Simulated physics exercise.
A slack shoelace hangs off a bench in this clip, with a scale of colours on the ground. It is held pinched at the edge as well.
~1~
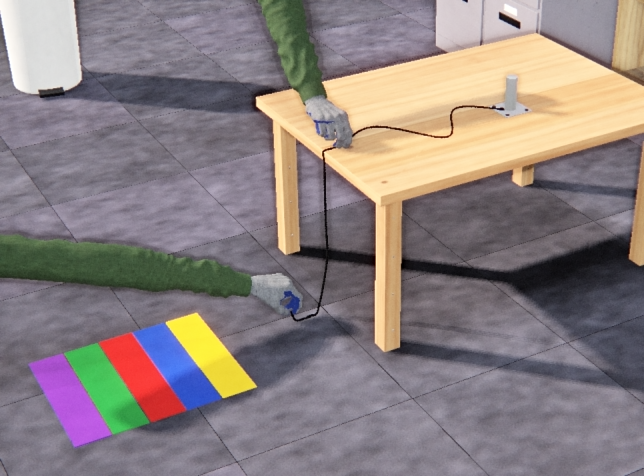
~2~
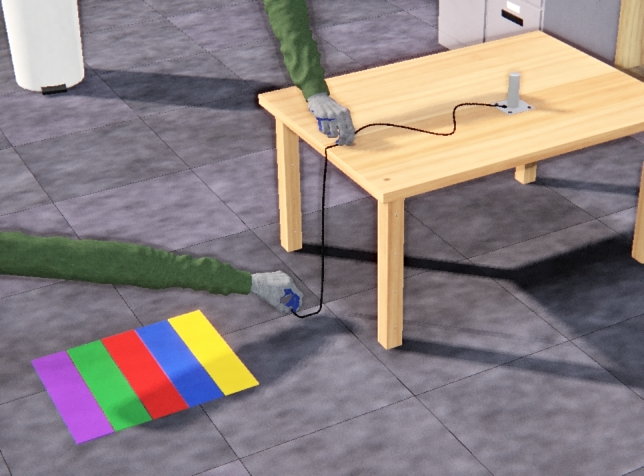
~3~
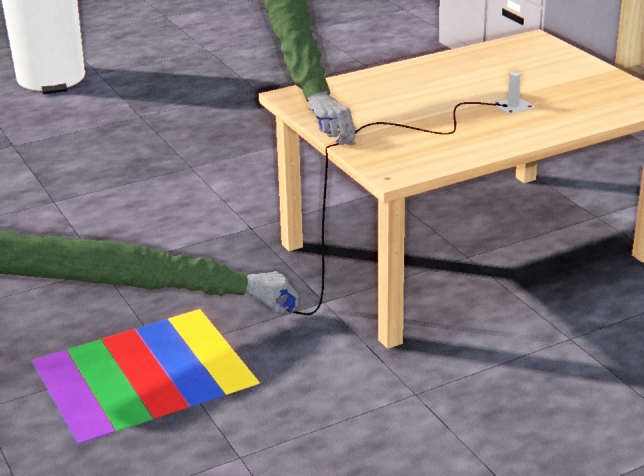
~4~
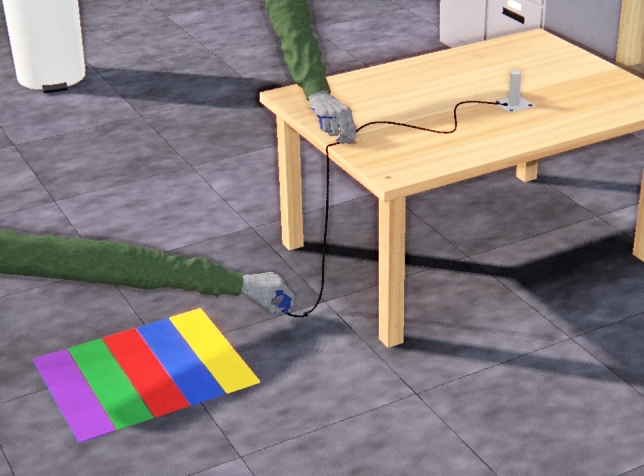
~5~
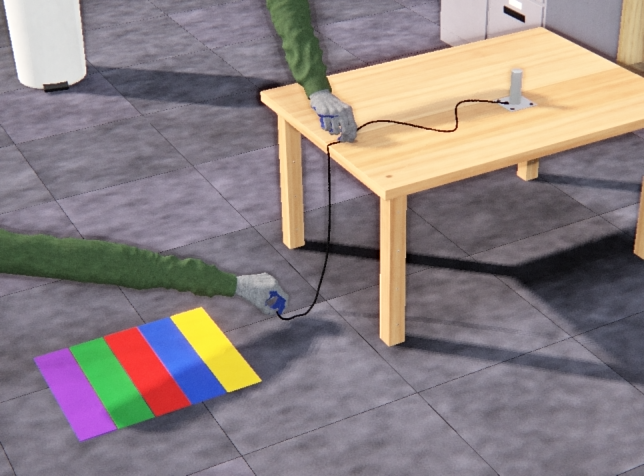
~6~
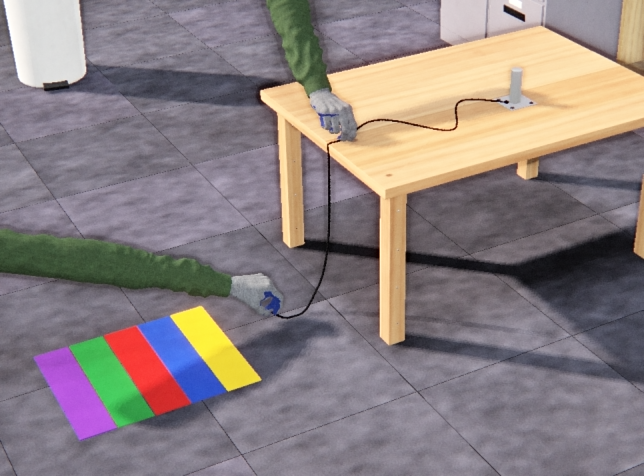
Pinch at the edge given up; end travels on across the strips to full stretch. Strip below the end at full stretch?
Green.
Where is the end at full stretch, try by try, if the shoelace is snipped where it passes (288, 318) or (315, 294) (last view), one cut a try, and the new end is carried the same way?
In order, around (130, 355) and (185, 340).
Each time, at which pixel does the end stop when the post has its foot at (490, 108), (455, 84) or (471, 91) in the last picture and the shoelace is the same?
Somewhere near (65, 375), (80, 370) and (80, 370), in that order.
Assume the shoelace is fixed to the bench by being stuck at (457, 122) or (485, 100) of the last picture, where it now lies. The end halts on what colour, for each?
Red; green.
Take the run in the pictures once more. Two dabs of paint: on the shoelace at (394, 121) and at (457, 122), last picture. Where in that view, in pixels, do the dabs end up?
The first at (348, 141), the second at (421, 124).
Soon after, end near (158, 348); over red.
Then, end near (124, 358); over red.
At full stretch, end near (103, 365); over green. It halts on the green strip.
